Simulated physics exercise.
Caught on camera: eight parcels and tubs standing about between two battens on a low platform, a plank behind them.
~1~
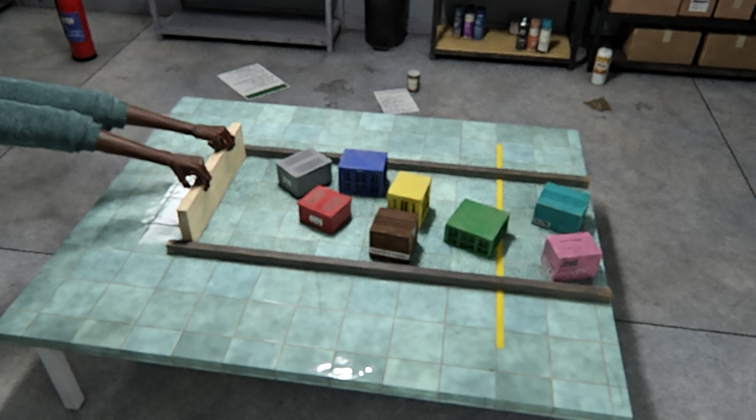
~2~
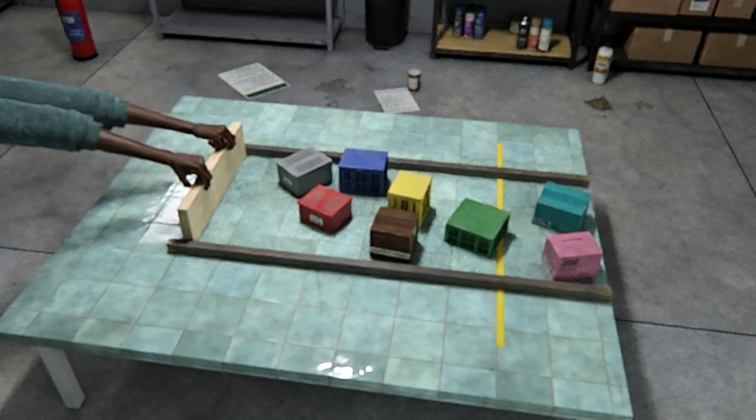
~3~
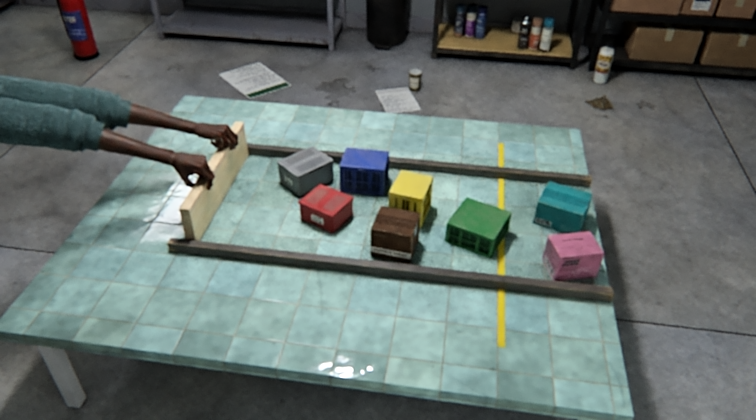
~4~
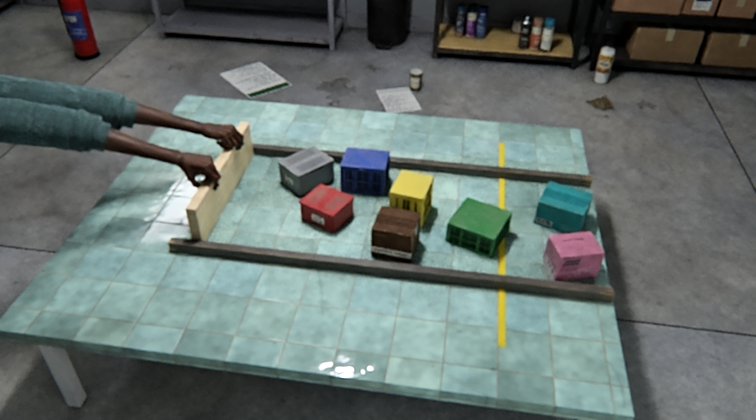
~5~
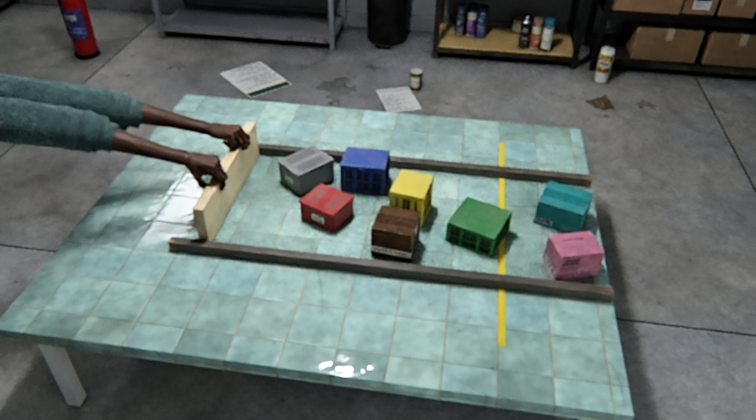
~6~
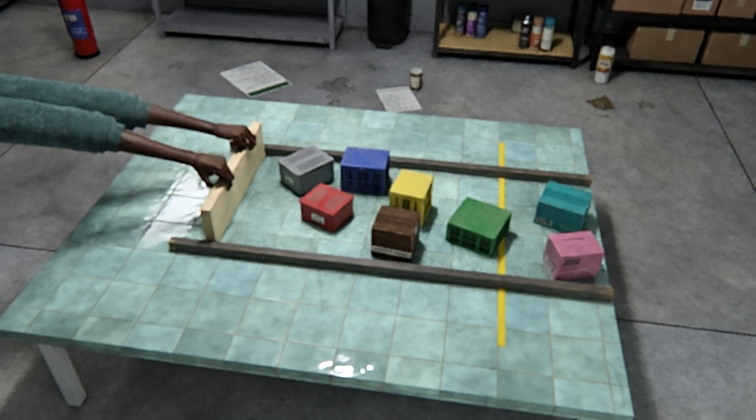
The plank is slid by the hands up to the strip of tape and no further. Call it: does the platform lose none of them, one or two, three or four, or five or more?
It loses one or two.
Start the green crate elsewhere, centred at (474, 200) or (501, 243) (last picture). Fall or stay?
Taking them in order, it gets knocked off and then remains on top.
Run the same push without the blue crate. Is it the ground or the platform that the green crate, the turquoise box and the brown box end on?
The green crate is still up, the turquoise box goes down and the brown box is still up.
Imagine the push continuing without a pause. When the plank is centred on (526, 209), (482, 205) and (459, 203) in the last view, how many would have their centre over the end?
The counts: 2, 0 and 0.
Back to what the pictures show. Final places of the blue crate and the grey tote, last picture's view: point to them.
Near (562, 184) and (521, 185).
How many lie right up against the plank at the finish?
Looks like 3 of them, all told.
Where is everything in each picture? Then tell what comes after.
In the first picture, pink box (571, 257); turquoise box (561, 209); green crate (477, 228); plank (215, 180); tape (500, 227).
In the second picture, turquoise box (562, 208); red tote (326, 209).
In the third picture, green crate (478, 227); blue crate (365, 171).
In the fourth picture, pink box (573, 256); yellow crate (411, 199).
In the fifth picture, turquoise box (563, 208); grey tote (307, 171).
In the sixth picture, pink box (573, 256); turquoise box (563, 208); green crate (479, 226); plank (236, 180); tape (502, 225).
Soon after, none off yet; pink box at rest near (573, 256); turquoise box at rest near (563, 208); green crate at rest near (479, 226).
Then, none off yet; pink box at rest near (573, 256); turquoise box at rest near (563, 208); green crate moved a little near (508, 233).
By the end, the number that fall off is one or two; fallen, turquoise box and pink box.
